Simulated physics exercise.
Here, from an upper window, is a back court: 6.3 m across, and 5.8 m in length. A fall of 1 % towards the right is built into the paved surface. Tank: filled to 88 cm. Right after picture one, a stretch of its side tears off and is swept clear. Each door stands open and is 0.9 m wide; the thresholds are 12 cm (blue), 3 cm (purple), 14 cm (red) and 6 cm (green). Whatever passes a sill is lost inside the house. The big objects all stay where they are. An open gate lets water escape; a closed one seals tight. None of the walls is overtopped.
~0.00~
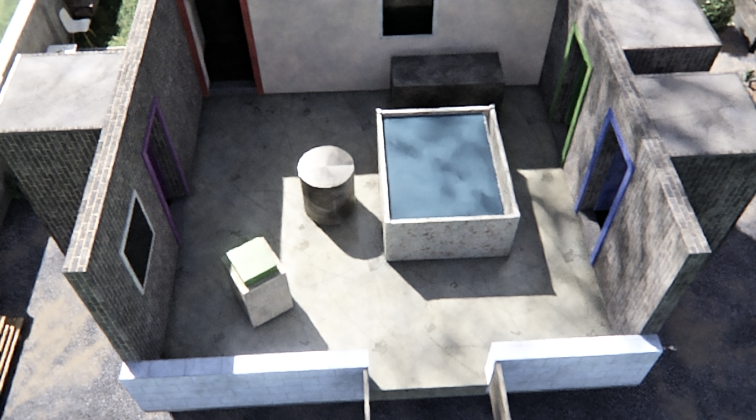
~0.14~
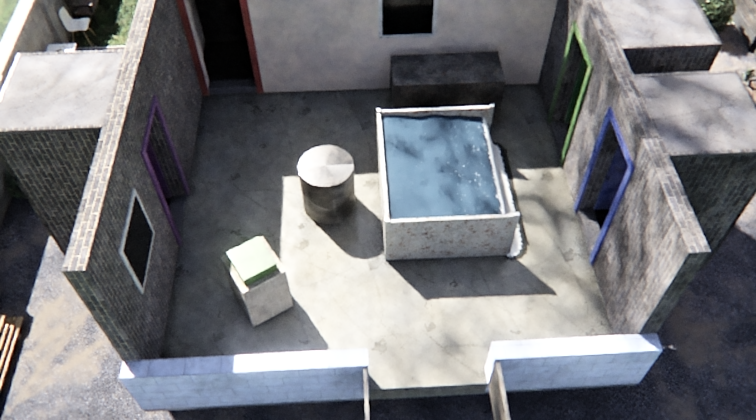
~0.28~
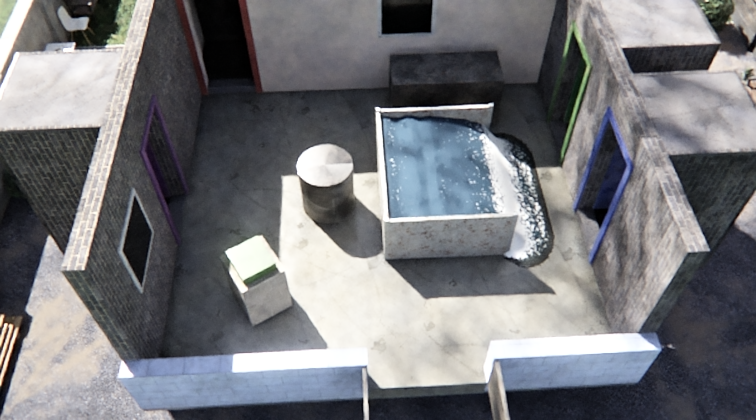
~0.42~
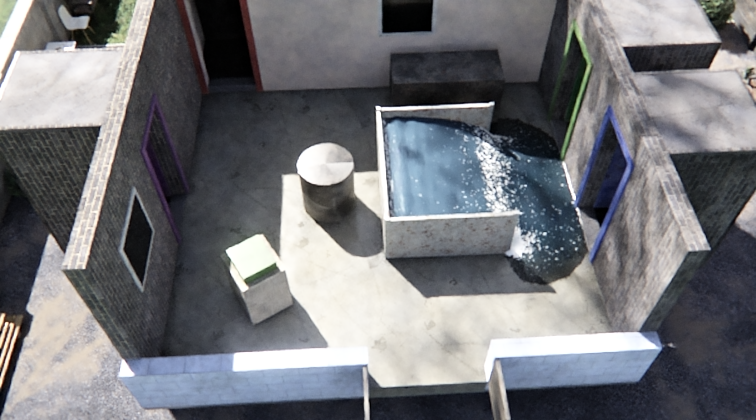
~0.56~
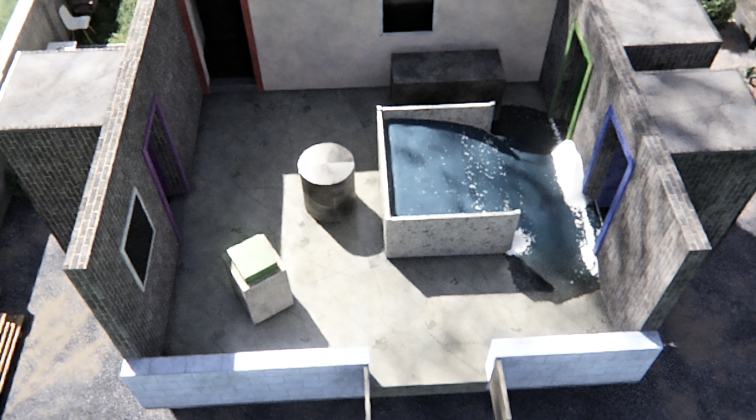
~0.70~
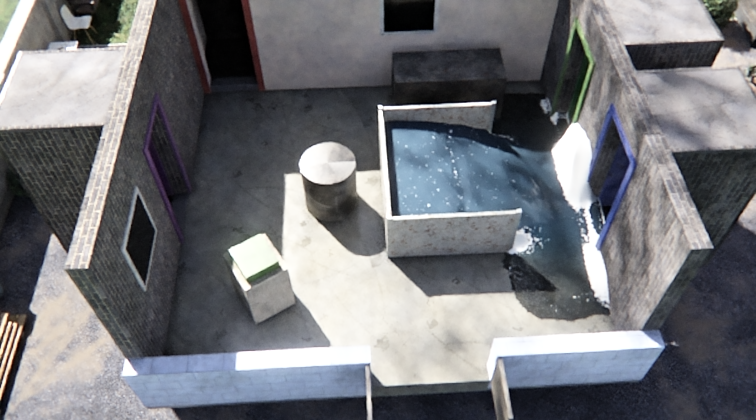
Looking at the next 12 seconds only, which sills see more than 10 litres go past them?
As I see it, blue door: Past the limit. Purple door: Past the limit. Red door: Within the limit. Green door: Past the limit.
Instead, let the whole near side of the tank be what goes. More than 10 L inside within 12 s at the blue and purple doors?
Door blue stays within, door purple stays within.
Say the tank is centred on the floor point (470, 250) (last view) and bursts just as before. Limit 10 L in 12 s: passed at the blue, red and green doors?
At the blue door the limit is surpassed, at the red door not exceeded, at the green door surpassed.
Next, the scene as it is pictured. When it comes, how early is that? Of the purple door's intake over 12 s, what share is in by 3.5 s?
Roughly 0%.
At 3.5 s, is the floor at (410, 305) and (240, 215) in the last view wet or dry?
Soaked, untouched.
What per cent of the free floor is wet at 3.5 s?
About 65 per cent.
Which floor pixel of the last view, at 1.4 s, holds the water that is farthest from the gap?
That lands around (621, 357) in the last picture.
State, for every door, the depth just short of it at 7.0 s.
Centimetres: Blue 13 / purple 7 / red 6 / green 9.
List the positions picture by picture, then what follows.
In the first frame, still water, 88 cm deep, in the tank at (443, 164).
In the second frame, the front is at a hidden place, 1.2 m from the gap at (496, 186); 0.5 m2 of floor is under water; 88 cm left at the back of the tank.
In the third frame, the front is at (504, 137), 1.4 m from the gap at (495, 186); 1.7 m2 of floor is under water; 85 cm left at the back of the tank.
In the fourth frame, water pours out at (495, 186) and has run 1.8 m, to (515, 124); typically 14 cm deep outside, 76 cm at the tank's back.
In the fifth frame, water pours out at (496, 186) and has run 2.2 m, to (597, 284); typically 14 cm deep outside, 75 cm at the tank's back.
In the sixth frame, water pours out at (497, 186) and has run 2.6 m, to (543, 96); typically 16 cm deep outside, 70 cm at the tank's back.
After 1.4 s water covers 20 % of the floor and is deepest (59 cm) near (560, 188); blue door 49 cm at the sill, 268 L in, purple door not reached, red door not reached, green door 35 cm at the sill, 209 L in.
After 2.2 s water covers 30 % of the floor and is deepest (49 cm) near (540, 86); blue door 34 cm at the sill, 464 L in, purple door not reached, red door not reached, green door 26 cm at the sill, 375 L in.
After 3.5 s water covers 65 % of the floor and is deepest (31 cm) near (496, 100); blue door 18 cm at the sill, 556 L in, purple door not reached, red door 3 cm at the sill, 0 L in, green door 22 cm at the sill, 482 L in.
After 7.0 s water covers 95 % of the floor and is deepest (14 cm) near (576, 204); blue door 13 cm at the sill, 572 L in, purple door 7 cm at the sill, 20 L in, red door 6 cm at the sill, 0 L in, green door 9 cm at the sill, 612 L in.
After 12.0 s water covers 100 % of the floor and is deepest (14 cm) near (455, 89); blue door 7 cm at the sill, 572 L in, purple door 5 cm at the sill, 37 L in, red door 5 cm at the sill, 0 L in, green door 9 cm at the sill, 641 L in.
